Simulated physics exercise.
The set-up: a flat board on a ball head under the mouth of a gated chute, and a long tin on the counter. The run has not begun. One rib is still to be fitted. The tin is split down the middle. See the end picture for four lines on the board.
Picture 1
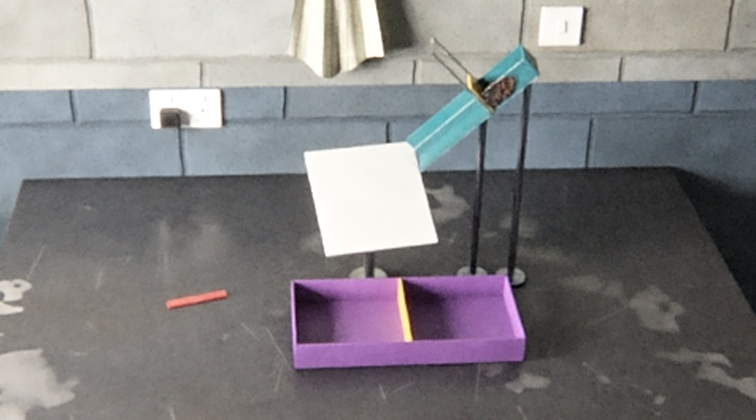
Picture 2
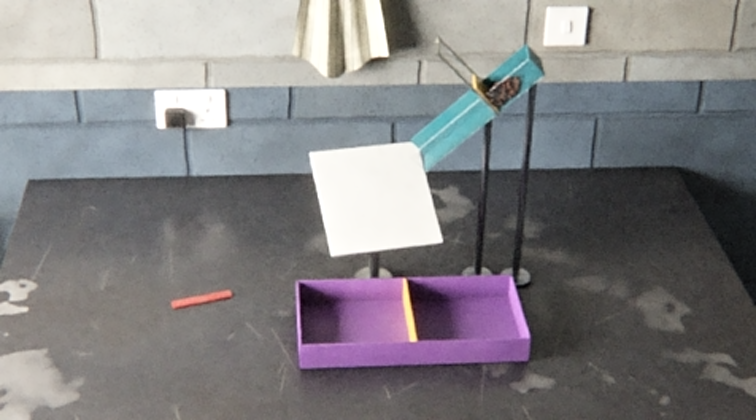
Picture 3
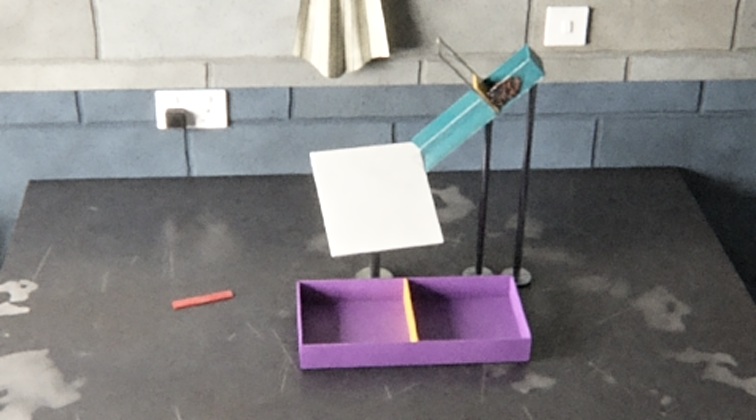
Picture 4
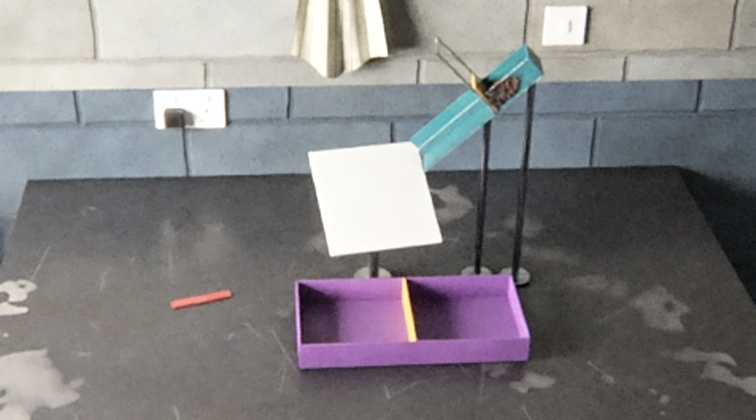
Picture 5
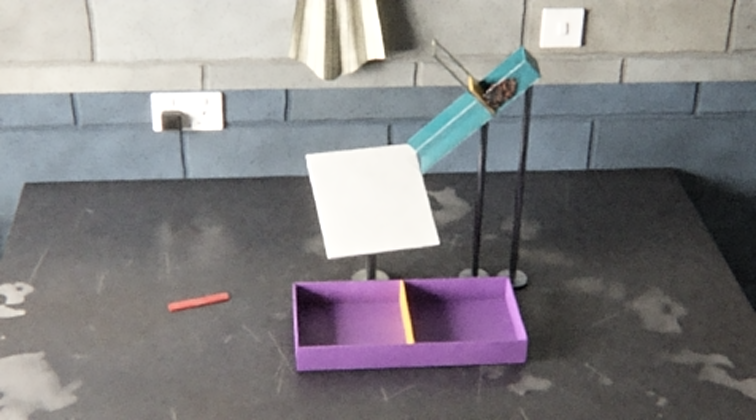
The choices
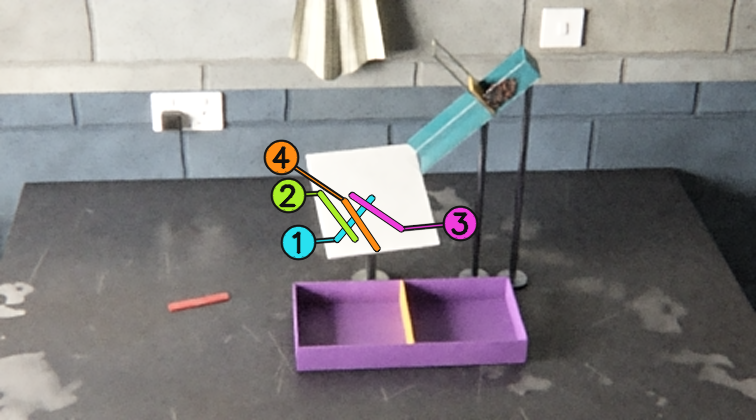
At first, a teal chute on thin dark stands slopes down to the left toward a tilted white board, with small dark brown pieces near its top. A divided purple tin sits in front and a red stick lies to the left; nothing moves apart from slight shifts of the view.
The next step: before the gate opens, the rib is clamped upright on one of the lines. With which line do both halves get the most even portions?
It is 4.
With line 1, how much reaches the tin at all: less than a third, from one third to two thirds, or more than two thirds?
It is more than two thirds.
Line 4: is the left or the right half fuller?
More lands on the left.
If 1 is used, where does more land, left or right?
The left half.
On the marked copy, line 1 from (371, 198) to (337, 239); line 2 from (320, 193) to (355, 239); line 3 from (352, 195) to (401, 228); line 4 from (344, 201) to (376, 248).
Choosing 1, of what is caught, almost all in the left half, about a tenth in the right.
Choosing 2, of what is caught, almost all in the left half, about a tenth in the right.
Choosing 3, of what is caught, about a tenth in the left half, the larger part in the right.
Choosing 4, of what is caught, roughly two thirds in the left half, roughly a third in the right.
